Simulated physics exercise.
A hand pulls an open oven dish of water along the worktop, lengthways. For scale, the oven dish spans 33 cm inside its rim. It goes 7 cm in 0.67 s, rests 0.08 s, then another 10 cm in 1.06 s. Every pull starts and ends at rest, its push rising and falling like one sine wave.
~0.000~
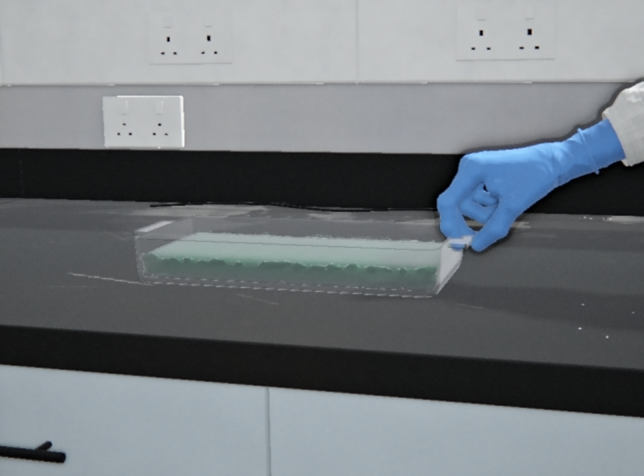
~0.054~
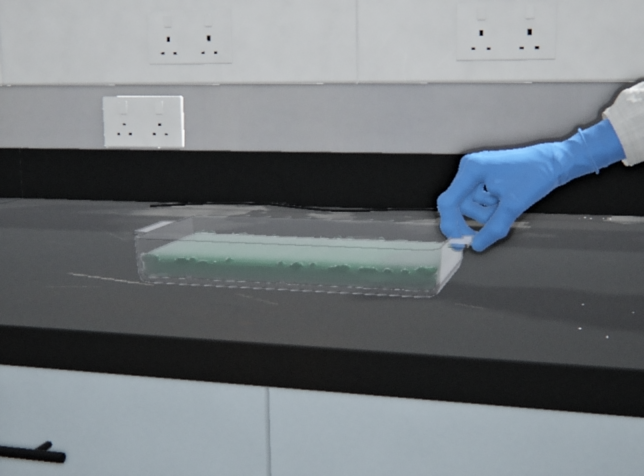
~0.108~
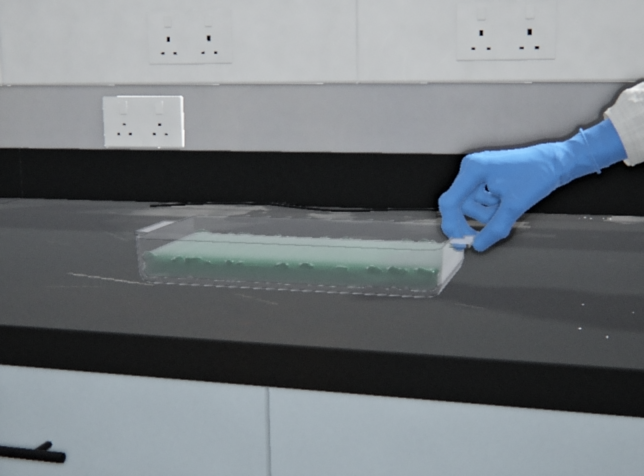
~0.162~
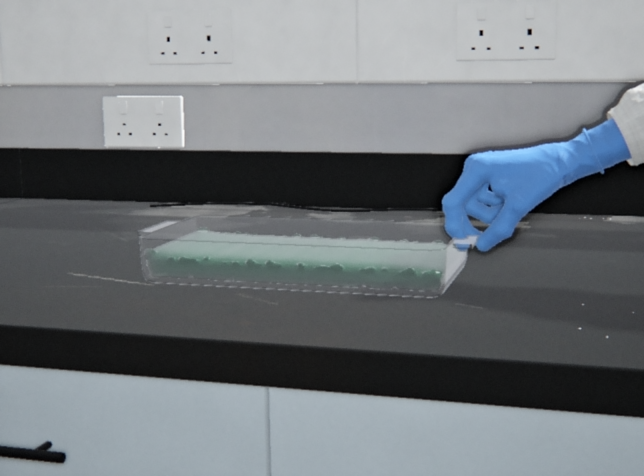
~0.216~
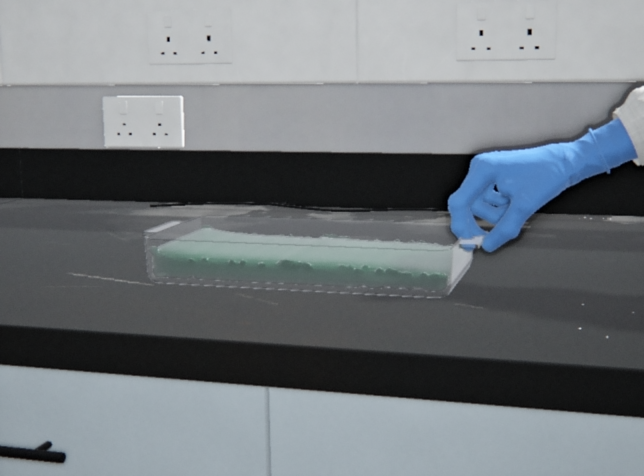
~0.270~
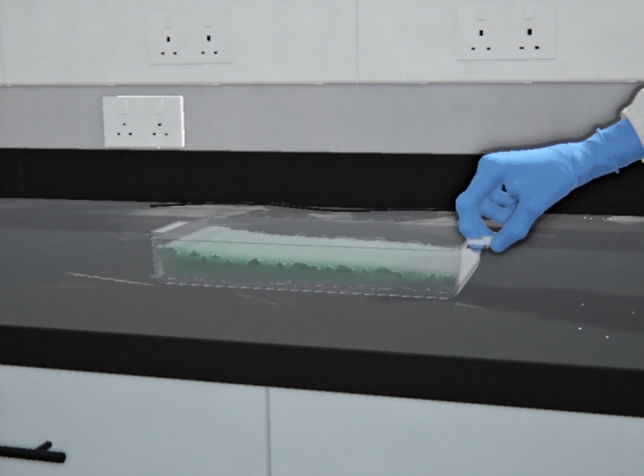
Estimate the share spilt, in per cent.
About 8 per cent.
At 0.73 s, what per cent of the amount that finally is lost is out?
Some 0 per cent.
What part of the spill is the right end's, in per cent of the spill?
Near 50 in a hundred.
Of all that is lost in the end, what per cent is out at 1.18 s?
Near 10 in a hundred.
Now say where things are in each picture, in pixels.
In the first frame, it has moved 0.0 cm; in the oven dish the surface runs from (170, 243) to (450, 255), rim (452, 238); the water stands 20 mm below the rim.
In the second frame, it has moved 0.0 cm; in the oven dish the surface runs from (171, 243) to (450, 255).
In the third frame, it has moved 0.2 cm; in the oven dish the surface runs from (171, 241) to (452, 256).
In the fourth frame, it has moved 0.5 cm; in the oven dish the surface runs from (174, 239) to (455, 258).
In the fifth frame, it has moved 1.2 cm; in the oven dish the surface runs from (180, 237) to (460, 260).
In the sixth frame, it has moved 2.0 cm; in the oven dish the surface runs from (185, 236) to (469, 262).
By 0.73 s it has gone 7 cm; 0 per cent is out over the left end and 0 over the right.
By 1.18 s it has gone 10 cm; 0 per cent is out over the left end and 1 over the right.
By 1.64 s it has gone 17 cm; 3 per cent is out over the left end and 1 over the right.
By 2.10 s it has gone 17 cm; 3 per cent is out over the left end and 4 over the right.
At rest 8 per cent is out in all, 4 of it over the left end.
